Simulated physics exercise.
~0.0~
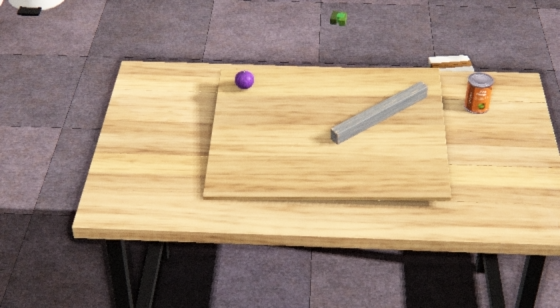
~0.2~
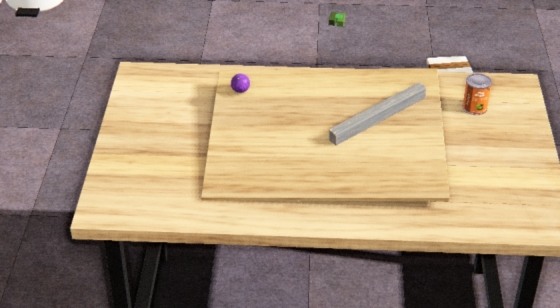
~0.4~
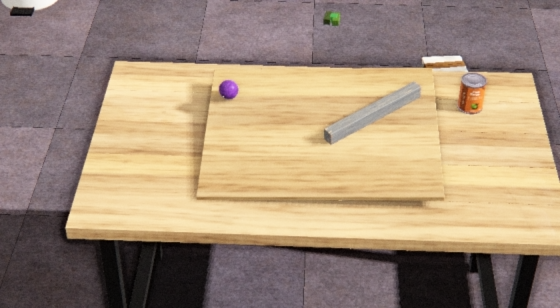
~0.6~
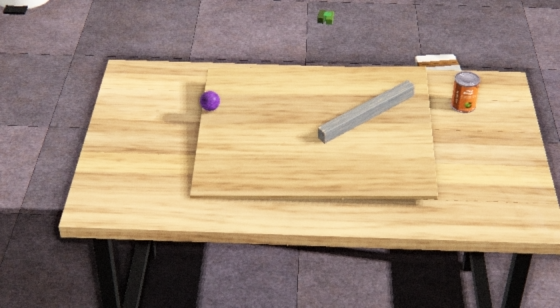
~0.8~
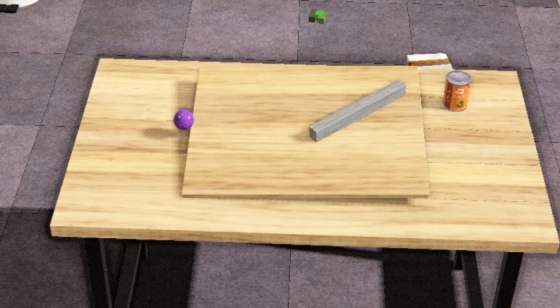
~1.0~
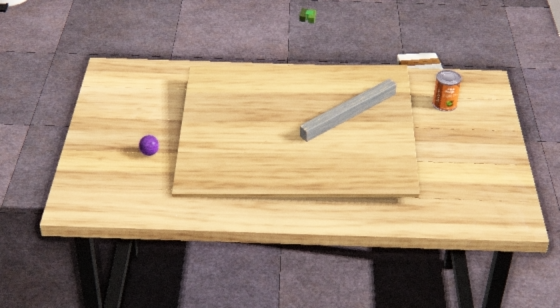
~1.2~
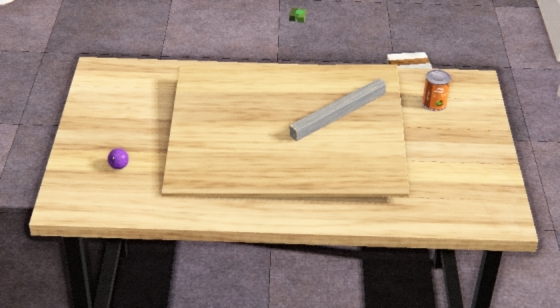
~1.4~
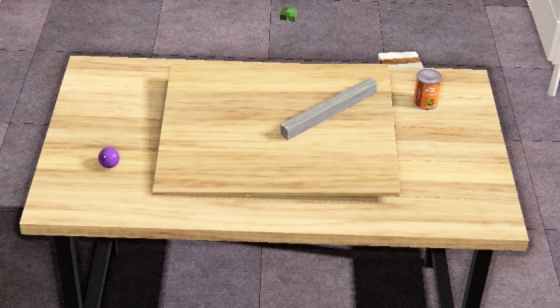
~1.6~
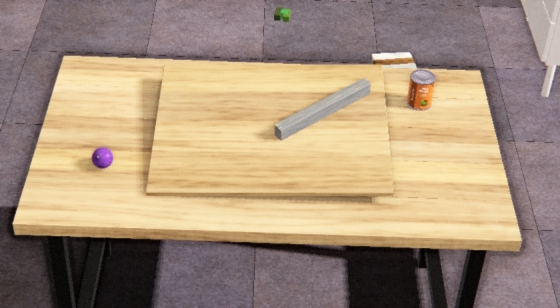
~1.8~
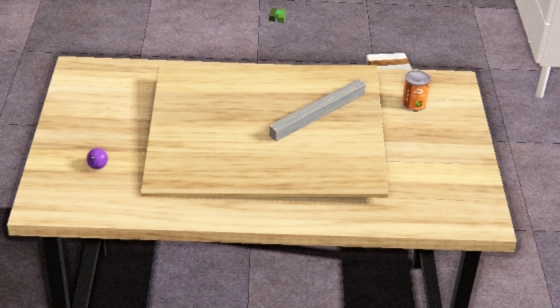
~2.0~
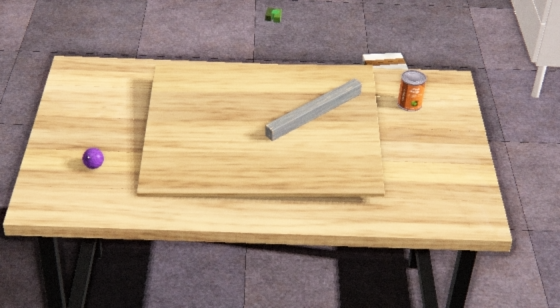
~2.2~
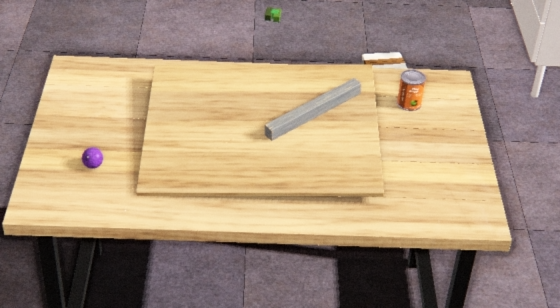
In this clip, a purple ball rolls left and toward the viewer across a raised wooden board holding a fixed gray bar, then goes over its left edge and comes to rest on the table below, while an orange tin stays still on the right.
